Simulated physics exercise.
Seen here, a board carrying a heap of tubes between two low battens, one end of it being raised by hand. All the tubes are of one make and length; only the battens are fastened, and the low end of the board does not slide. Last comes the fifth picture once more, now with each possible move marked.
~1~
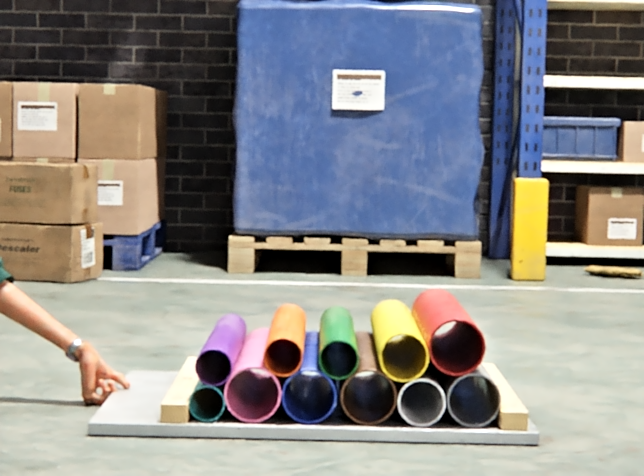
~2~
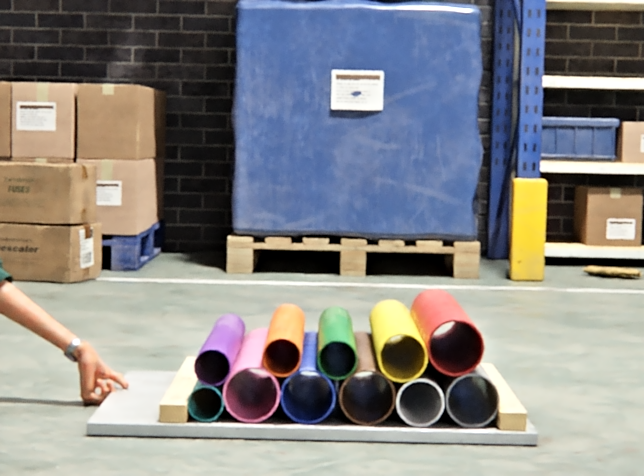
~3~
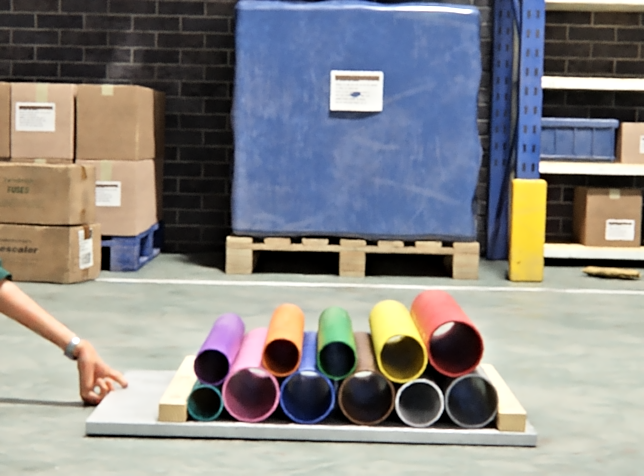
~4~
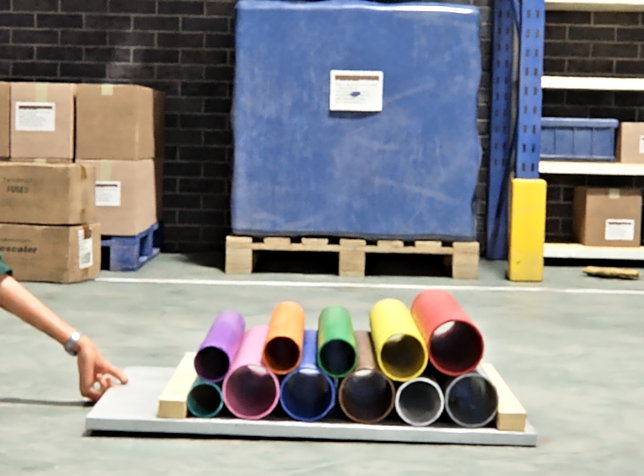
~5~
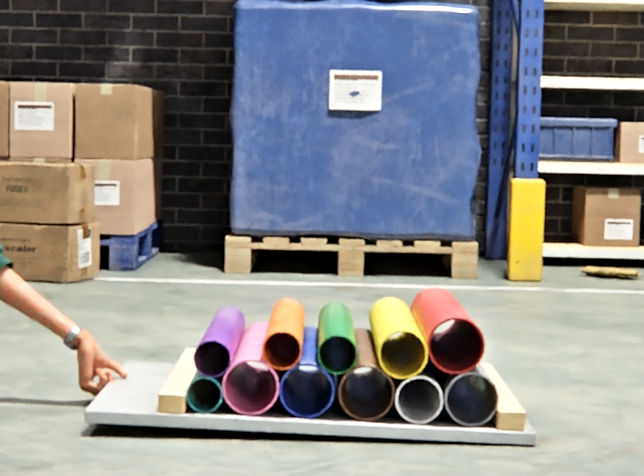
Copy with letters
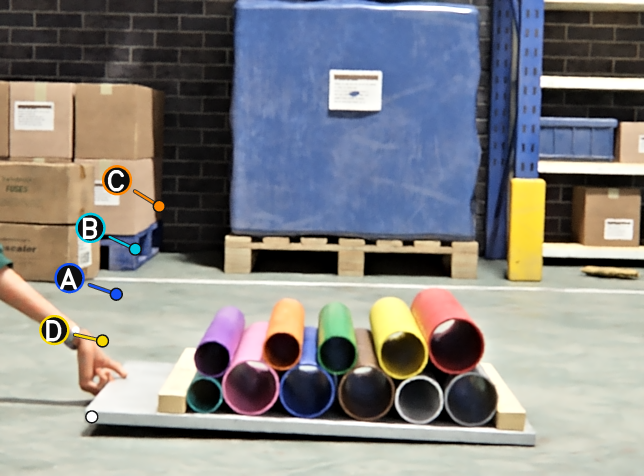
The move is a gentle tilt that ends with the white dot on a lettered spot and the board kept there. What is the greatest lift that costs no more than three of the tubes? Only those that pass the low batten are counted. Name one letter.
At most to C.
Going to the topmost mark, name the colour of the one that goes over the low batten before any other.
First is the red one.
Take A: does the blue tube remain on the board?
Yes.
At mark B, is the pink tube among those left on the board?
The pink tube: Yes.
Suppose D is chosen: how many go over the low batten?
It comes to none.
On the marked copy, A at (117, 295); B at (135, 249); C at (160, 207); D at (102, 341); the white dot at (92, 417).
With C. Early on, board at 17°.
Further on, board at 30°.
At the end, board at 30°, two over the low batten (yellow, red).
As for the rest, A one over the low batten (red); B two over the low batten (yellow, red); D none over the low batten.
